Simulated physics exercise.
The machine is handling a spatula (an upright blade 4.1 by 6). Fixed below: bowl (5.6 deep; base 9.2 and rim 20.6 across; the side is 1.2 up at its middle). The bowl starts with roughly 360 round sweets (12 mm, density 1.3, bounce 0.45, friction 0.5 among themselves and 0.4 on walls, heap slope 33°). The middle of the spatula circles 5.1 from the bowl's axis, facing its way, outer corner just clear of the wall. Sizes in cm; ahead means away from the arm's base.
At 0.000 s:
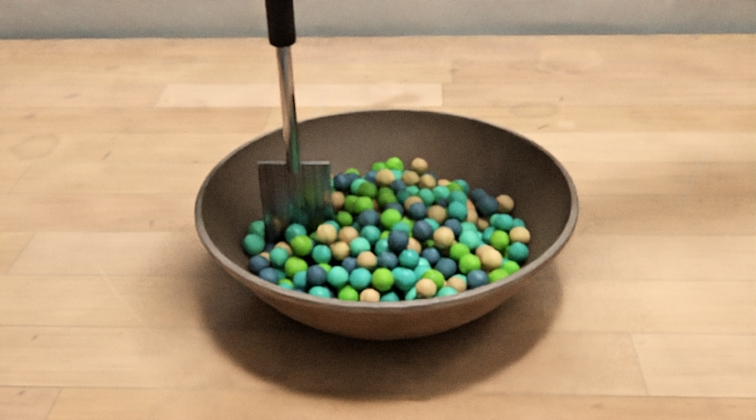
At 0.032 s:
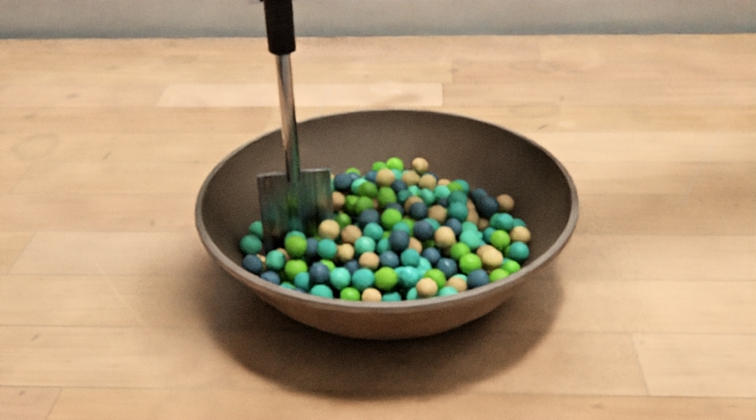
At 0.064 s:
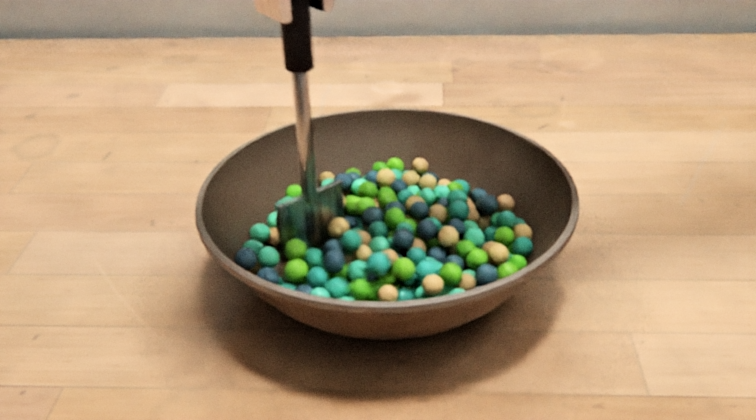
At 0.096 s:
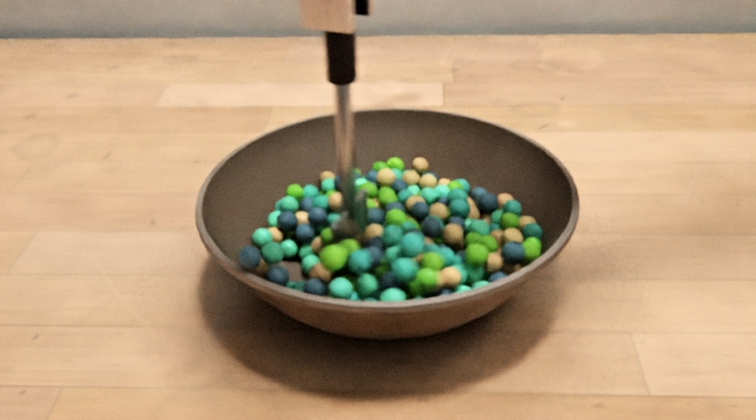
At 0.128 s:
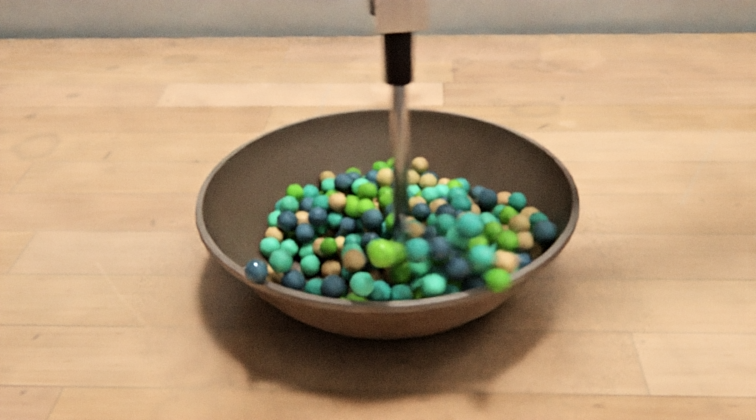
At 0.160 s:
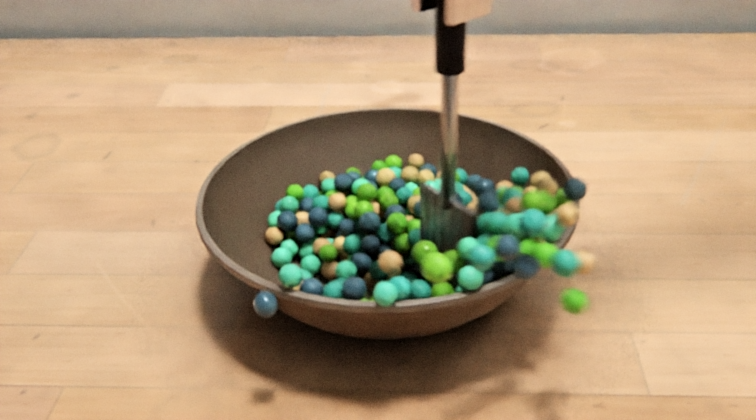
A spatula held by a machine stands upright at the left side of a brown bowl of green, teal, navy and tan balls, barely shifting at first. It then sweeps along the near side to the right, pushing balls into a mound and sending several over the right rim, while one blue ball leaves at the front left.
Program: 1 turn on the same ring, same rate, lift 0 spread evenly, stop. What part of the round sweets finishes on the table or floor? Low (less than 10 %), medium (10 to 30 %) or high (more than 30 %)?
Answer: High; more than 30 % of the round sweets finish on the table or floor.
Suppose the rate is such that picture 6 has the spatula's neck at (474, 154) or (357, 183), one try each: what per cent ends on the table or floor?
Some 45 and 15 per cent.
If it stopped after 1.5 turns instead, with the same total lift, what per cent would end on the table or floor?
It would be near 50 per cent.
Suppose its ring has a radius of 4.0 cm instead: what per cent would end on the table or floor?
It would be near 25 per cent.
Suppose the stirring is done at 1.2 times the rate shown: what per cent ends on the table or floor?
Some 50 per cent.
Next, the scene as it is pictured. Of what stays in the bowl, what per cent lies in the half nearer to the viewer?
About 60 per cent.
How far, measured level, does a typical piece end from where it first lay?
About 10 cm.
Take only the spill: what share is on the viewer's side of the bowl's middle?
About 40 per cent.
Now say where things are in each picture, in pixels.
The first frame shows spatula neck at (291, 138), 0° round; upper third of the load around (390, 231), from x 255 to 520, top at y 165; 362 in the bowl.
The second frame shows spatula neck at (291, 147), 12° round; upper third of the load around (387, 232), from x 250 to 520, top at y 165.
The third frame shows spatula neck at (308, 168), 41° round; upper third of the load around (387, 243), from x 245 to 525, top at y 165.
The fourth frame shows spatula neck at (348, 182), 71° round; upper third of the load around (405, 254), from x 250 to 530, top at y 165.
The fifth frame shows spatula neck at (400, 184), 101° round; upper third of the load around (441, 250), from x 255 to 545, top at y 165; 360 in the bowl, 2 in flight or on the tool.
The sixth frame shows spatula neck at (448, 172), 131° round; upper third of the load around (489, 225), from x 265 to 580, top at y 160; 350 in the bowl, 12 in flight or on the tool.
By 0.25 s, 215° round, highest piece 10 above the table; 317 in the bowl, 5 on the table or floor, 40 in flight or on the tool.
By 0.34 s, 299° round, highest piece 11 above the table; 266 in the bowl, 38 on the table or floor, 58 in flight or on the tool.
By 0.58 s, 0° round, highest piece 6 above the table; 214 in the bowl, 147 on the table or floor, 1 in flight or on the tool.
By 1.28 s, 0° round, highest piece 4 above the table; 214 in the bowl, 148 on the table or floor.
Final count, 214 in the bowl, 148 on the table or floor. That is 41 % on the table or floor.
